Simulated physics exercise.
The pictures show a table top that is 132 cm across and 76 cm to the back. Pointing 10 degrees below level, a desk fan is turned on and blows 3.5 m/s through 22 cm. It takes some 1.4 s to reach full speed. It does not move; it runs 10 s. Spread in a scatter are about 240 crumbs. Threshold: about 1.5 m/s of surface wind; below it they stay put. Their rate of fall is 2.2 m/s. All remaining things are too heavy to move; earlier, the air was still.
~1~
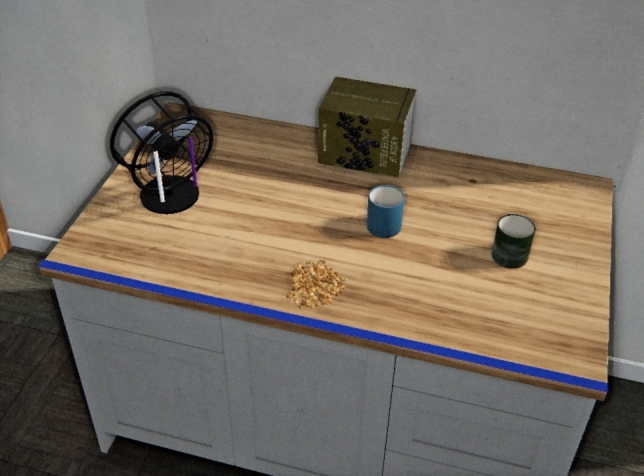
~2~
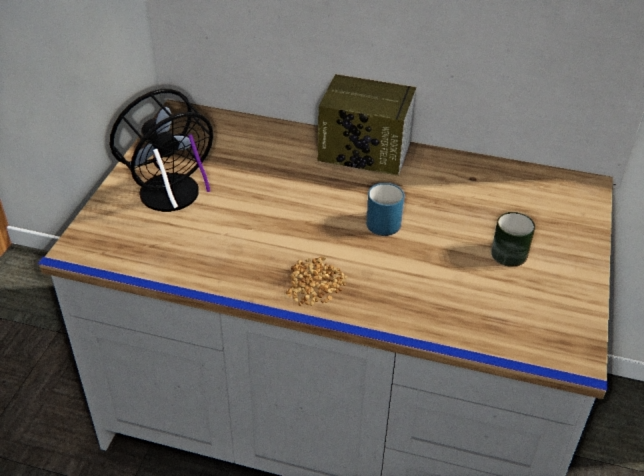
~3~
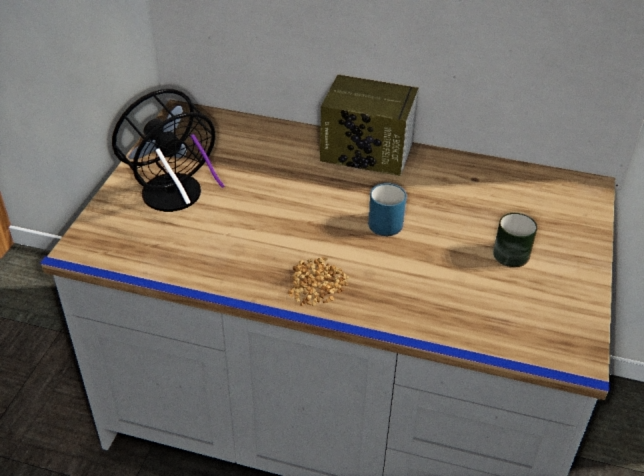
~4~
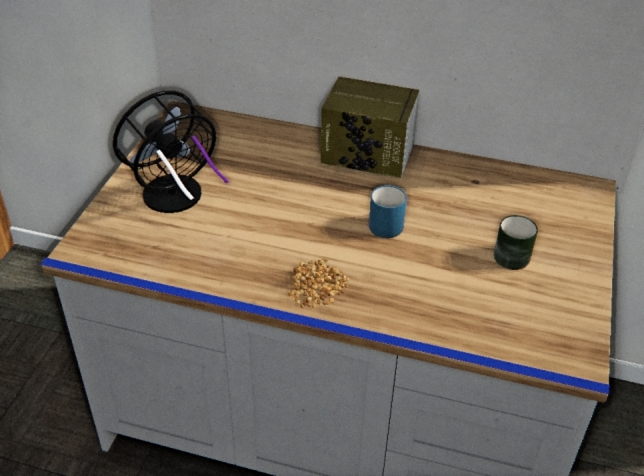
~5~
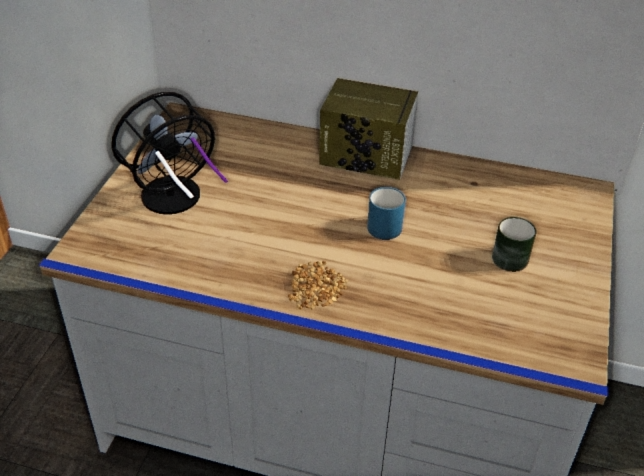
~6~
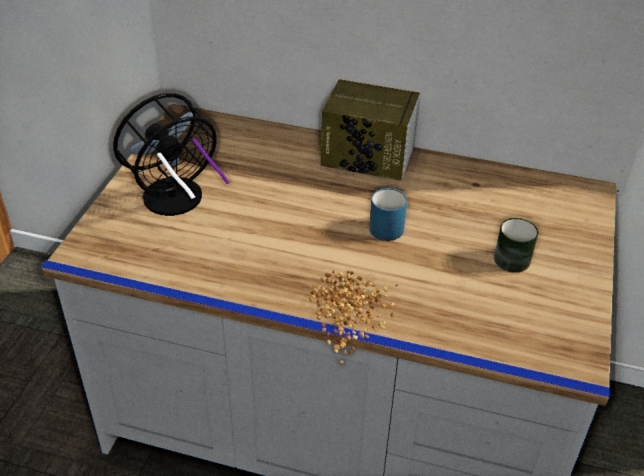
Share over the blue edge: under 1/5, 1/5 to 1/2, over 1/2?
Over 1/2.
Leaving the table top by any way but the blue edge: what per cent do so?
My best guess is roughly 20 %.
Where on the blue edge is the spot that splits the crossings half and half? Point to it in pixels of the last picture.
Median crossing, approx. (424, 355).
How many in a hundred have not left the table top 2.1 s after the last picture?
It should be roughly 0 % by then.
Then, 0.9 s after the last picture, 80 % are over the blue edge; 100 % have settled or left.
Then, 2.1 s after the last picture, 80 % are over the blue edge; 100 % have settled or left.
Then, 4.4 s after the last picture, 80 % are over the blue edge; 100 % have settled or left.
Then, 8.9 s after the last picture, at the end, 80 % are over the blue edge.
